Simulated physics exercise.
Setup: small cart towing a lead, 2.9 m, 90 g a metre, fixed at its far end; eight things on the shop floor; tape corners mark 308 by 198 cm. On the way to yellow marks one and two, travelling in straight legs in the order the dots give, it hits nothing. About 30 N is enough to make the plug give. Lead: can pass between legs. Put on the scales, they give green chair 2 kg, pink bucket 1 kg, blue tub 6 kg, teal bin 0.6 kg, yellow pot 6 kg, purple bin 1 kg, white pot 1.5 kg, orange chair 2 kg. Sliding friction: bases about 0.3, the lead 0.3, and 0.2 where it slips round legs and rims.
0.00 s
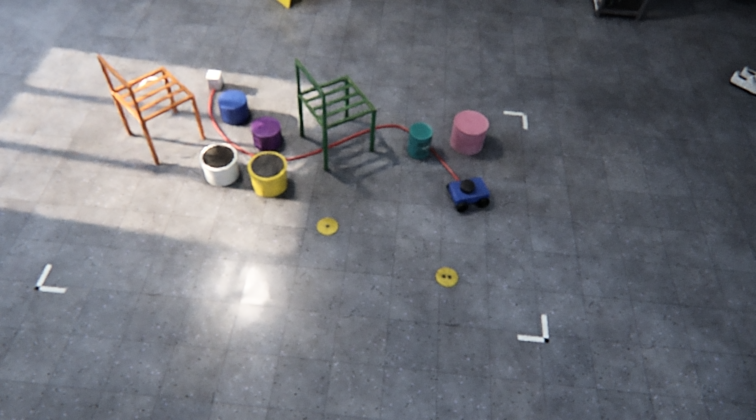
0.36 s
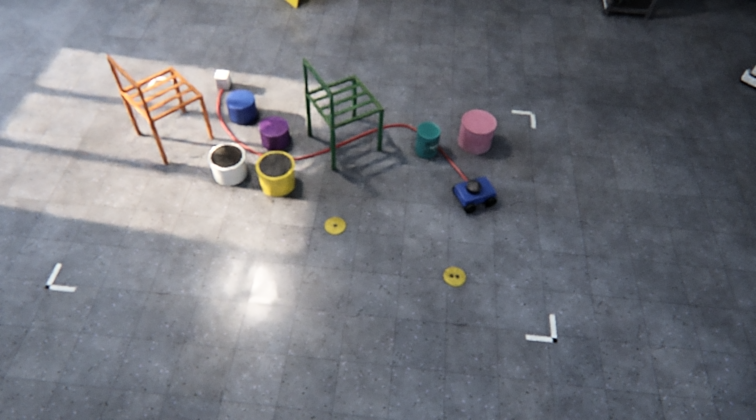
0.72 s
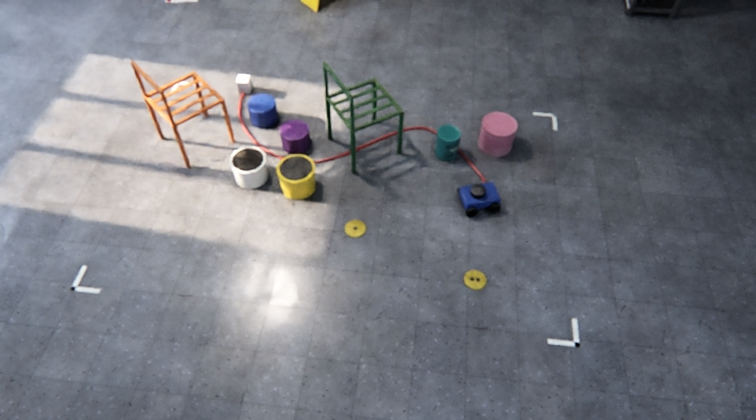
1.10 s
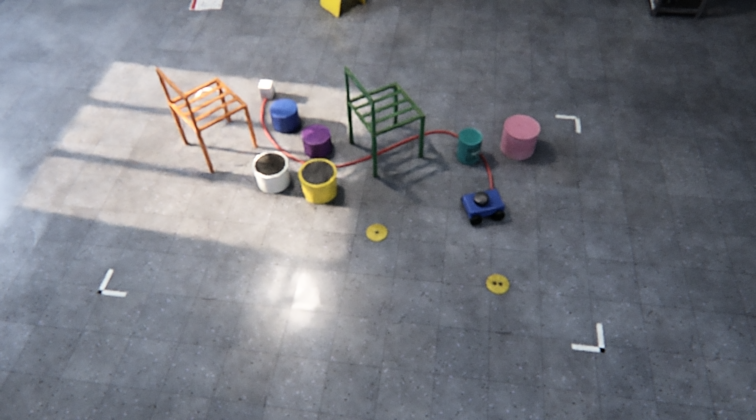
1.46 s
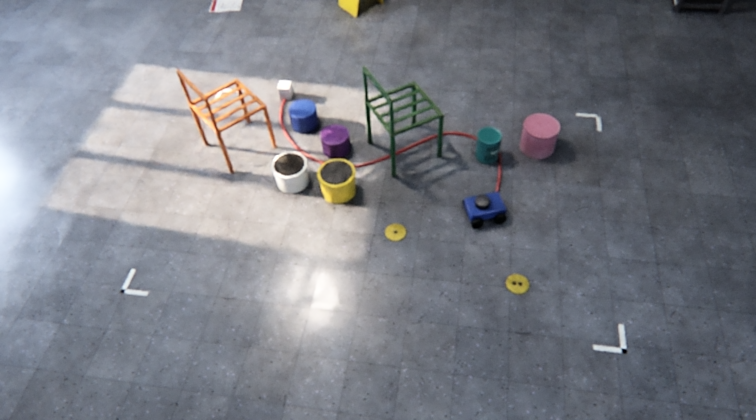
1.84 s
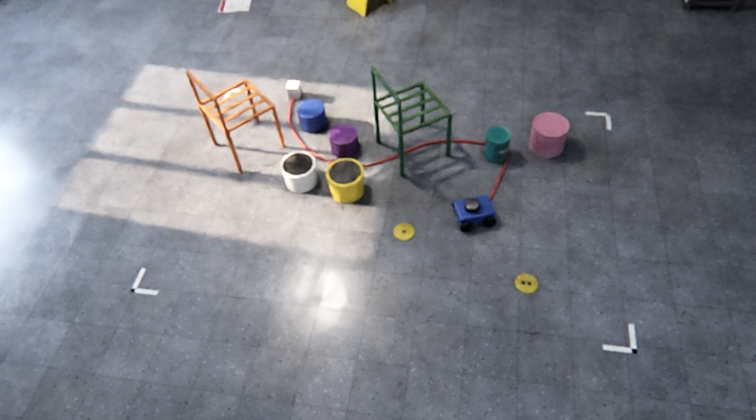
The clip shows a small blue cart on a gray floor, trailing a red lead that winds among two chairs and several colored containers. As the view shifts, the cart moves slightly left and nearer the viewer, below the teal bin.
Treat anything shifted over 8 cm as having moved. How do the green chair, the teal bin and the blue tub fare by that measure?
The green chair is left in place; the teal bin is disturbed; the blue tub is left in place.
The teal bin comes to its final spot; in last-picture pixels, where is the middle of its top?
In the last view, the top sits at about (472, 151).
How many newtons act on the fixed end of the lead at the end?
The pull at the fixed end comes to around 1 N.
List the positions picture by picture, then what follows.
Shows, green chair (336, 101); teal bin (421, 131); blue tub (232, 100); marks (328, 227) (447, 277); lead runs through (393, 126) (448, 169); cart (474, 196), in the first frame.
Shows, lead runs through (456, 168); cart (480, 196), in the second frame.
Shows, lead runs through (477, 170); cart (485, 201), in the third frame.
Shows, lead runs through (491, 176); cart (489, 208), in the fourth frame.
Shows, lead runs through (499, 180); cart (491, 211), in the fifth frame.
Shows, green chair (412, 106); teal bin (499, 134); blue tub (311, 108); lead runs through (475, 142) (497, 185); cart (481, 214), in the sixth frame.
At 2.9 s, cart at (429, 225), lead slack at the fixed end; teal bin 6 cm off its start.
At 3.9 s, cart at (432, 242), lead slack at the fixed end; teal bin 14 cm off its start.
At 5.0 s, cart at (485, 264), lead slack at the fixed end; teal bin 14 cm off its start at (481, 142).
At 6.0 s, cart at (526, 281), lead slack at the fixed end; teal bin 25 cm off its start.
At 6.4 s, cart at (526, 281), lead slack at the fixed end; teal bin 25 cm off its start at (472, 151), green chair 0 cm off its start at (412, 106), blue tub 0 cm off its start at (311, 108).
